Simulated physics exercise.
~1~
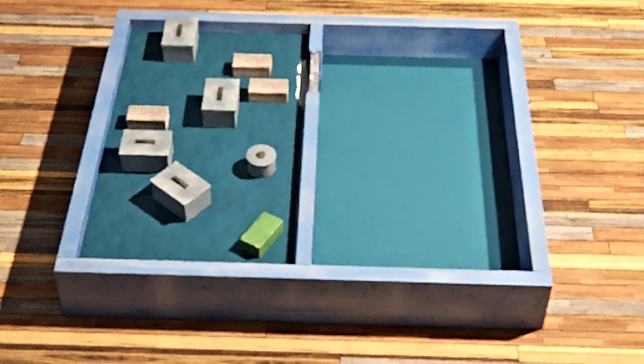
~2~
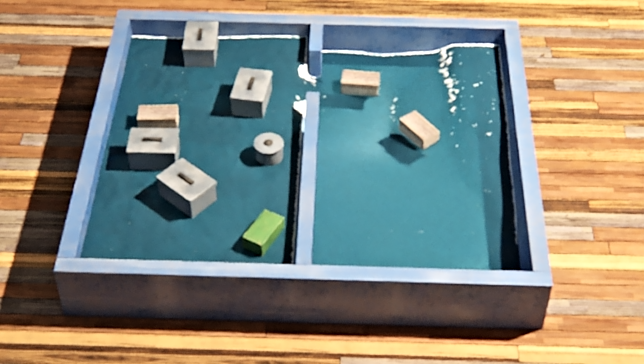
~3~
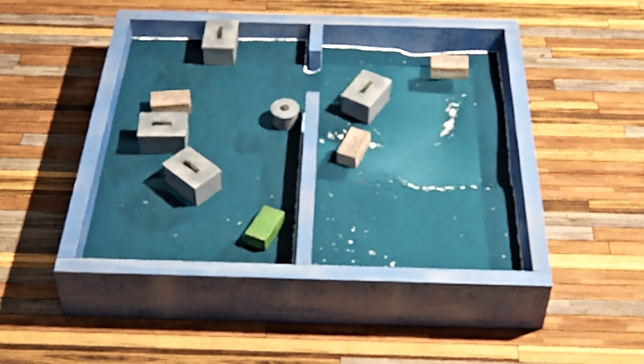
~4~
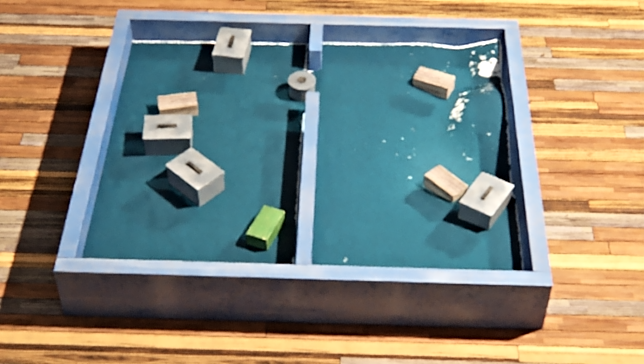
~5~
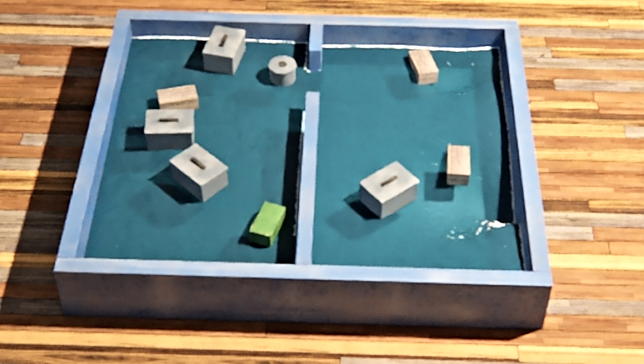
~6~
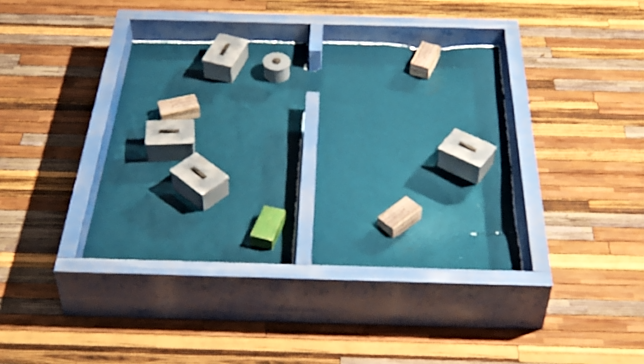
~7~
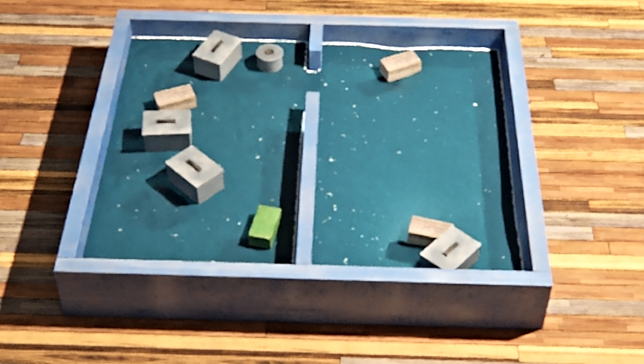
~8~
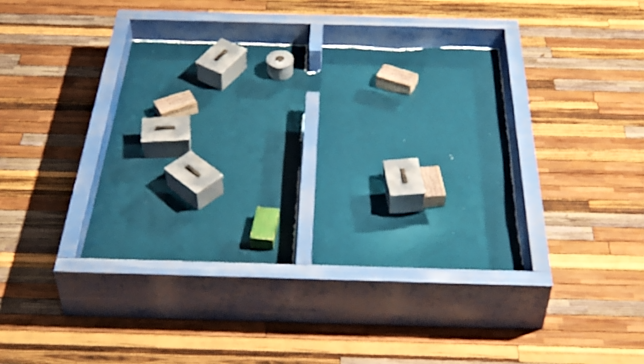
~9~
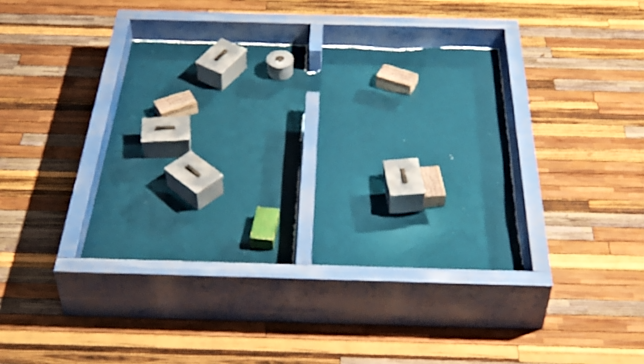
In a divided basin, water carries three blocks rightward through a gap, then everything settles.
